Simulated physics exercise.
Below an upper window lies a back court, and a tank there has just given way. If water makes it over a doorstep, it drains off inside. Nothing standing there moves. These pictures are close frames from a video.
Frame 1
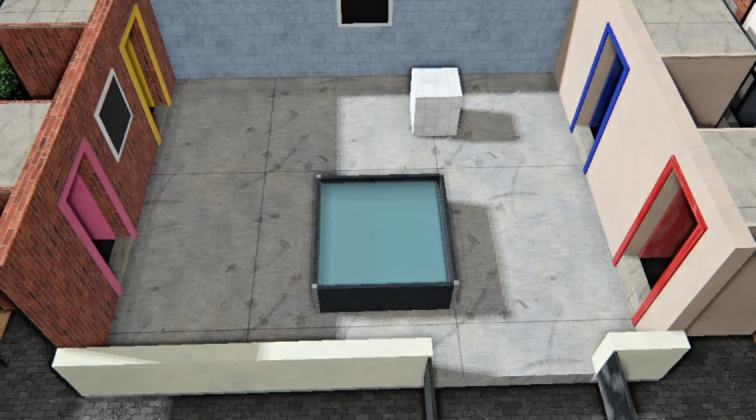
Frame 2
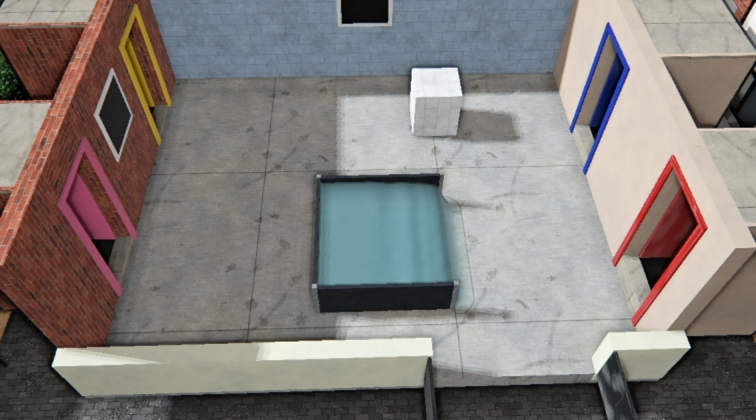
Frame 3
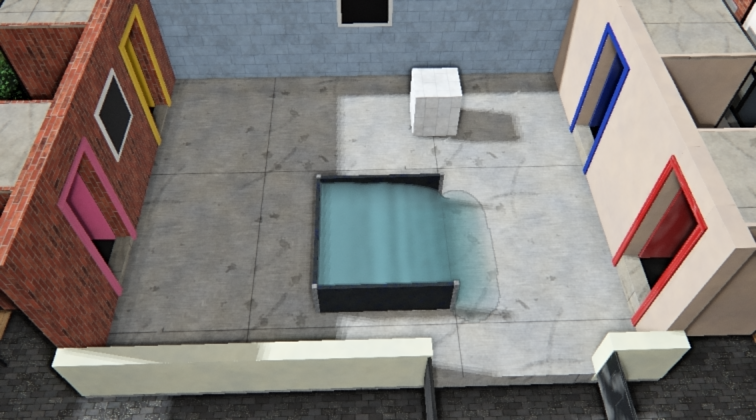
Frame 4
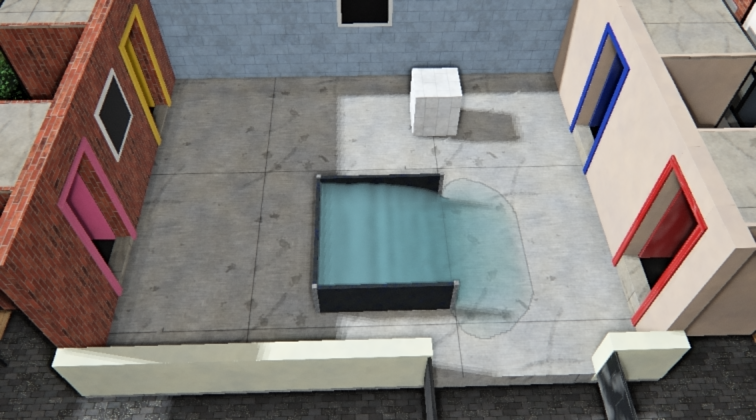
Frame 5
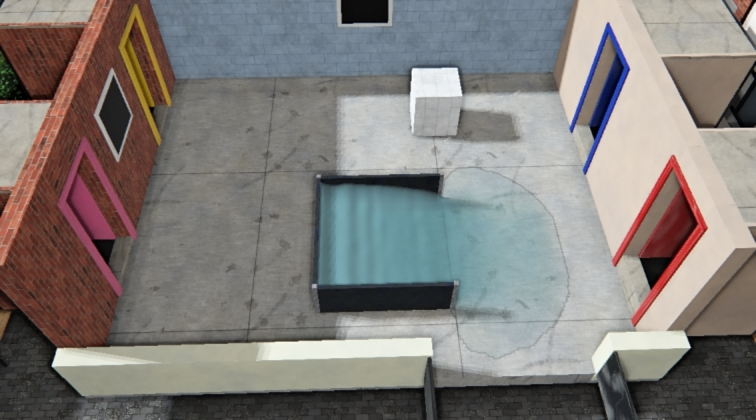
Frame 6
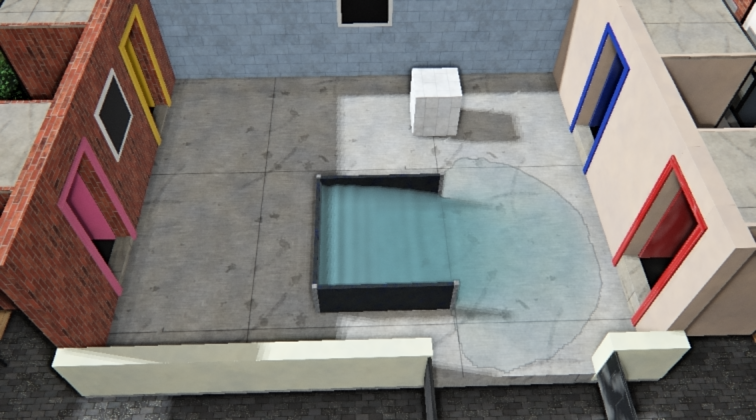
Water pouring from the open right side of a dark square tank, spreading across a grey courtyard floor toward the red-framed doorway.
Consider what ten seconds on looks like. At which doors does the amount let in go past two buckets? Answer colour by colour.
My prediction: The yellow door is not overrun past two buckets; the red door is not overrun past two buckets; the pink door is not overrun past two buckets; the blue door is not overrun past two buckets.
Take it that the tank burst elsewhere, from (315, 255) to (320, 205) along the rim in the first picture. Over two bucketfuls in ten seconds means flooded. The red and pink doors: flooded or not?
Lab note - red door stays short of it, pink door tops the mark.
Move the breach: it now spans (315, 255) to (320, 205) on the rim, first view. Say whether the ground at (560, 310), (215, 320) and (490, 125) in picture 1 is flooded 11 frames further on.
Sequence: Spared / wetted / spared.
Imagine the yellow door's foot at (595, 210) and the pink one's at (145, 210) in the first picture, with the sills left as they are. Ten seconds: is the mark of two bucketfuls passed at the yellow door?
Answer: Yellow is flooded.
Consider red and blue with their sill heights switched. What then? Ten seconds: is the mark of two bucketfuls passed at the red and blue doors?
One at a time: Red exceeds it, and blue admits less.
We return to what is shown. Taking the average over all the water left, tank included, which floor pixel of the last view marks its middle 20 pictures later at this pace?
Around pixel (508, 224).
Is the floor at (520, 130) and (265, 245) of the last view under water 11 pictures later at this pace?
Result, in the order given: Wetted / not wetted.
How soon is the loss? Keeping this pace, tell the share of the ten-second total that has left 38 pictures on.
Around 70 per cent.
A moment on, water covers 25 % of the floor; the yellow door not reached, the red door wet at the sill, nothing in, the pink door not reached, the blue door wet at the sill, nothing in.
Next, water covers 25 % of the floor; the yellow door not reached, the red door wet at the sill, nothing in, the pink door not reached, the blue door wet at the sill, nothing in.
Then, water covers 30 % of the floor; the yellow door not reached, the red door under two buckets in, the pink door not reached, the blue door wet at the sill, nothing in.
Later, water covers 55 % of the floor; the yellow door not reached, the red door under two buckets in, the pink door not reached, the blue door wet at the sill, nothing in.
In the end, water covers 80 % of the floor; the yellow door under two buckets in, the red door under two buckets in, the pink door wet at the sill, nothing in, the blue door wet at the sill, nothing in.
